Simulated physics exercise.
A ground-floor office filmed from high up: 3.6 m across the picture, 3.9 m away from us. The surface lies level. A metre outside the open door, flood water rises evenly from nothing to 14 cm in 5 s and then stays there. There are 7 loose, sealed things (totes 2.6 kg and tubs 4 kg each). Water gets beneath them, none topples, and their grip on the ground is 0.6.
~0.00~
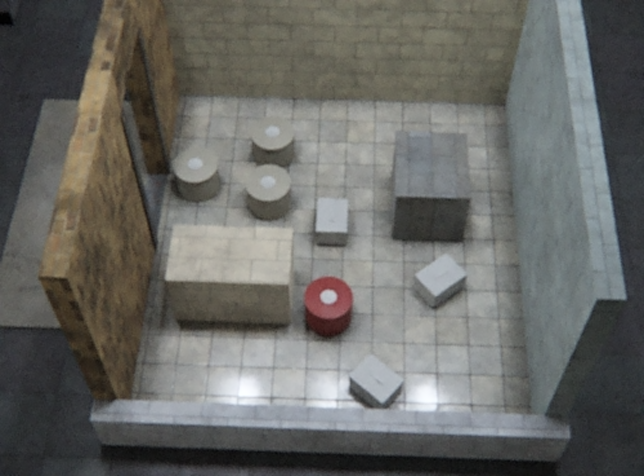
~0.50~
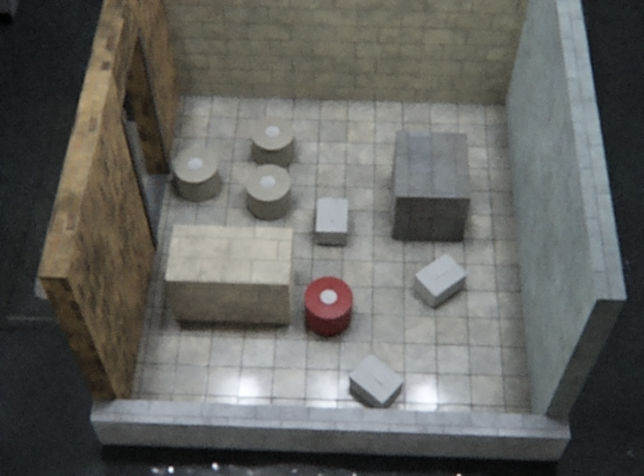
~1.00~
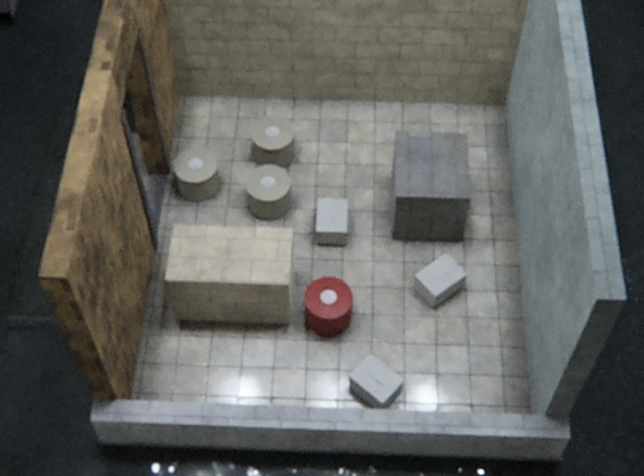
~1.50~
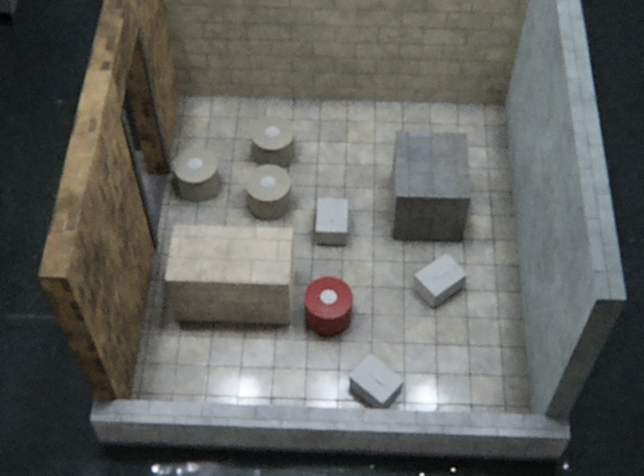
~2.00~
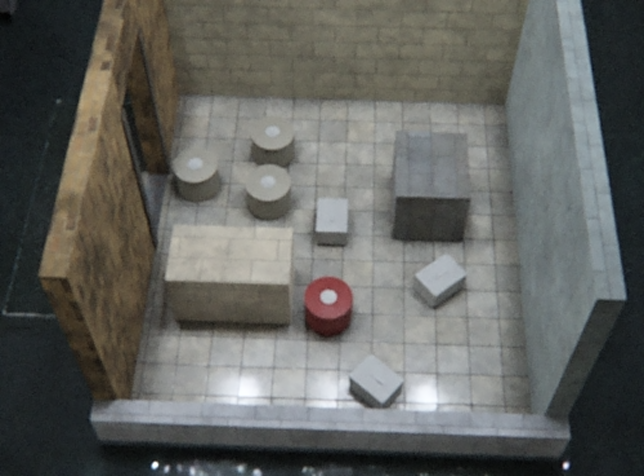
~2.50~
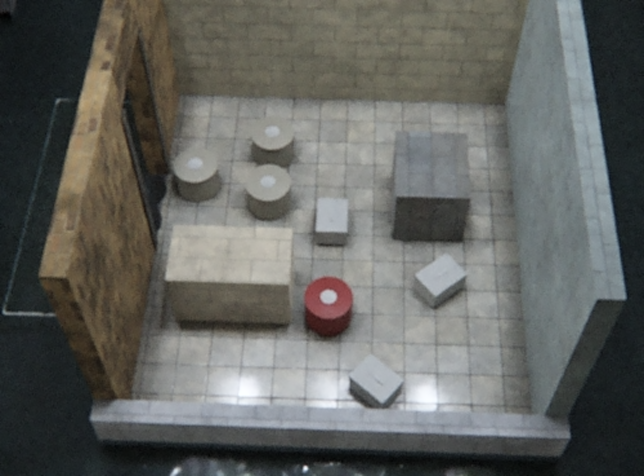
The clip opens on a high view of a tiled office holding a red tub, three beige tubs, three small pale totes and two larger blocks. Outside the walls, the pale patch at left darkens, leaving a faint outline, and glints appear along the front edge, while nothing inside visibly moves.
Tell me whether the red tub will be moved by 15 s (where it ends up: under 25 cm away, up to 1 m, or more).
The red tub holds its place.
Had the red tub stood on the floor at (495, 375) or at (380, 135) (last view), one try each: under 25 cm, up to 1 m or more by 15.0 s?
In that order: It gets carried off; it gets carried off.
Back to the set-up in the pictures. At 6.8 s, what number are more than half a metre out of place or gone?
2 of them.
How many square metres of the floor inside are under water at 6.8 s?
Roughly 8.0 m2.
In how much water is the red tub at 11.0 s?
Roughly 1 cm.
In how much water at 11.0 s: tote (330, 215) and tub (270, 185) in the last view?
Roughly 6 and 6 cm.
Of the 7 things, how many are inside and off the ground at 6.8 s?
3 of them.
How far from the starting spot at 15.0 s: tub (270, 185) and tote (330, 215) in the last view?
In turn: 300 cm, 150 cm.
After 3.5 s the red tub is near (329, 297), 0.0 m from its start, aground; 0 afloat.
After 6.8 s the red tub is near (329, 297), 0.0 m from its start, aground; 3 afloat.
After 11.0 s the red tub is near (329, 297), 0.0 m from its start, aground; 5 afloat.
After 15.0 s the red tub is near (329, 297), 0.0 m from its start, afloat; 7 afloat.
